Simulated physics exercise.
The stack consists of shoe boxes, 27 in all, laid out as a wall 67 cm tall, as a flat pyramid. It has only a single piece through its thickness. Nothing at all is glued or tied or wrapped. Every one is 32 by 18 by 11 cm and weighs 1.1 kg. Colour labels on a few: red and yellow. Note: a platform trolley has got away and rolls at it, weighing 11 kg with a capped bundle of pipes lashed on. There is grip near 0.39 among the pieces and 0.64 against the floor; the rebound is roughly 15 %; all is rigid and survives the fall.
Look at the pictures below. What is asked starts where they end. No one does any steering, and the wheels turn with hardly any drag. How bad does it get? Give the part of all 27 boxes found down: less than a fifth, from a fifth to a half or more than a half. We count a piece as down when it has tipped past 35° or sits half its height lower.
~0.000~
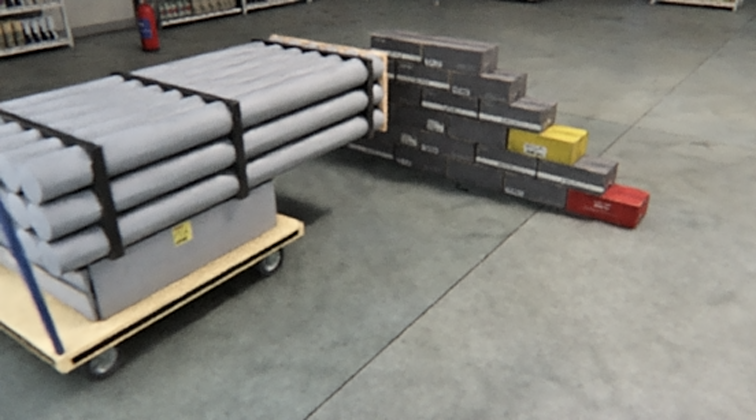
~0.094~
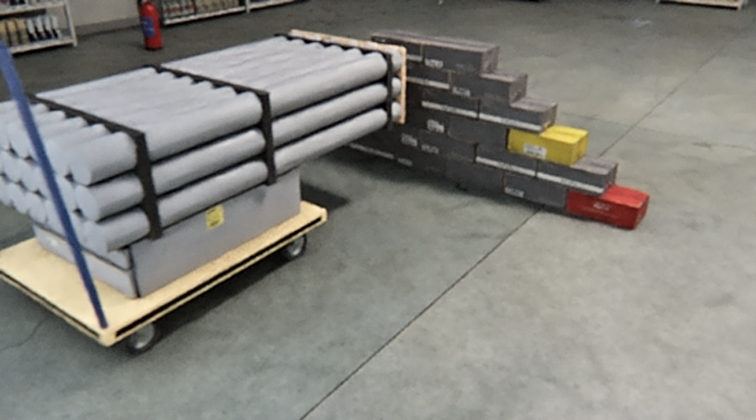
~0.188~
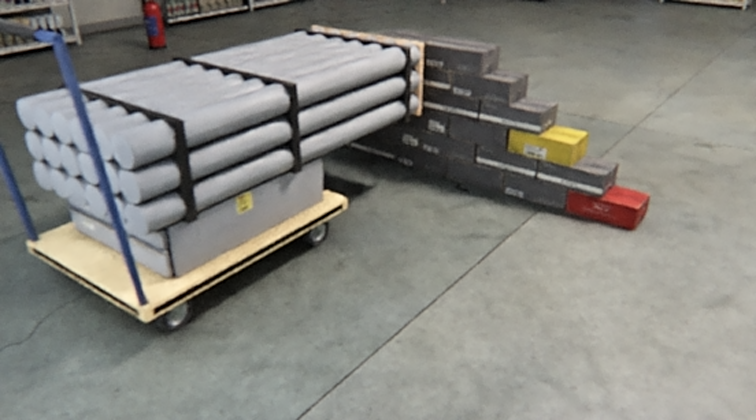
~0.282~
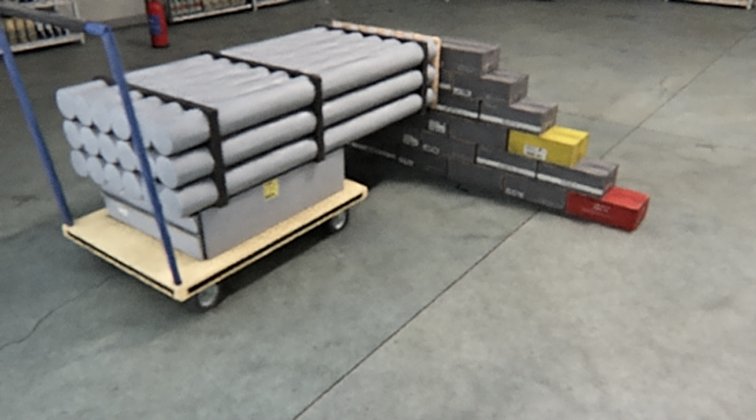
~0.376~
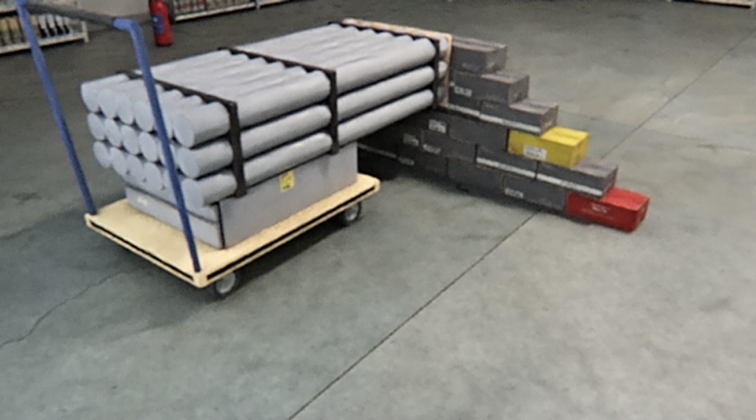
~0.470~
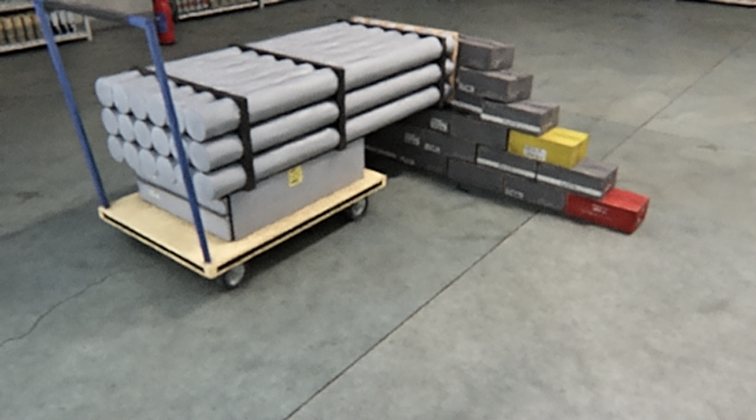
Count: A fifth through a half of the pieces.
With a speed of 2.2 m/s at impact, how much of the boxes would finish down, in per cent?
At that speed, around 30 percent of them would finish down.
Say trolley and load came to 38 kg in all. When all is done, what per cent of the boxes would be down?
Then roughly 30 per cent.
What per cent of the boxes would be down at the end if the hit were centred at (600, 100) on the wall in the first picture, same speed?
I'd put it at around 0 percent.
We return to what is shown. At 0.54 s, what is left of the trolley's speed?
About 0.4 m/s.
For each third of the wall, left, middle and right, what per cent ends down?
Left third 20 percent, middle third 50 percent, right third 0 percent.
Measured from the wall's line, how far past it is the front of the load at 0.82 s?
It is some 20 centimetres past it.
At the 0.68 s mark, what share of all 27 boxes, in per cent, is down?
15 %.
By 0.54 s, load 14 cm past the wall's line, still rolling; none of the 27 boxes down, 11 disturbed.
By 0.68 s, load 18 cm past the wall's line, still rolling; 4 of the 27 boxes down.
By 0.82 s, load 21 cm past the wall's line, still rolling; 8 of the 27 boxes down.
By 1.00 s, load 25 cm past the wall's line, still rolling; 8 of the 27 boxes down.
When it is over (1.6 s), load 32 cm past the wall's line, still rolling; 8 of the 27 boxes down; yellow box unmoved; red box unmoved. That is 30 per cent. In pixels of the last frame, middles, yellow box near (548, 144), red box near (607, 205).
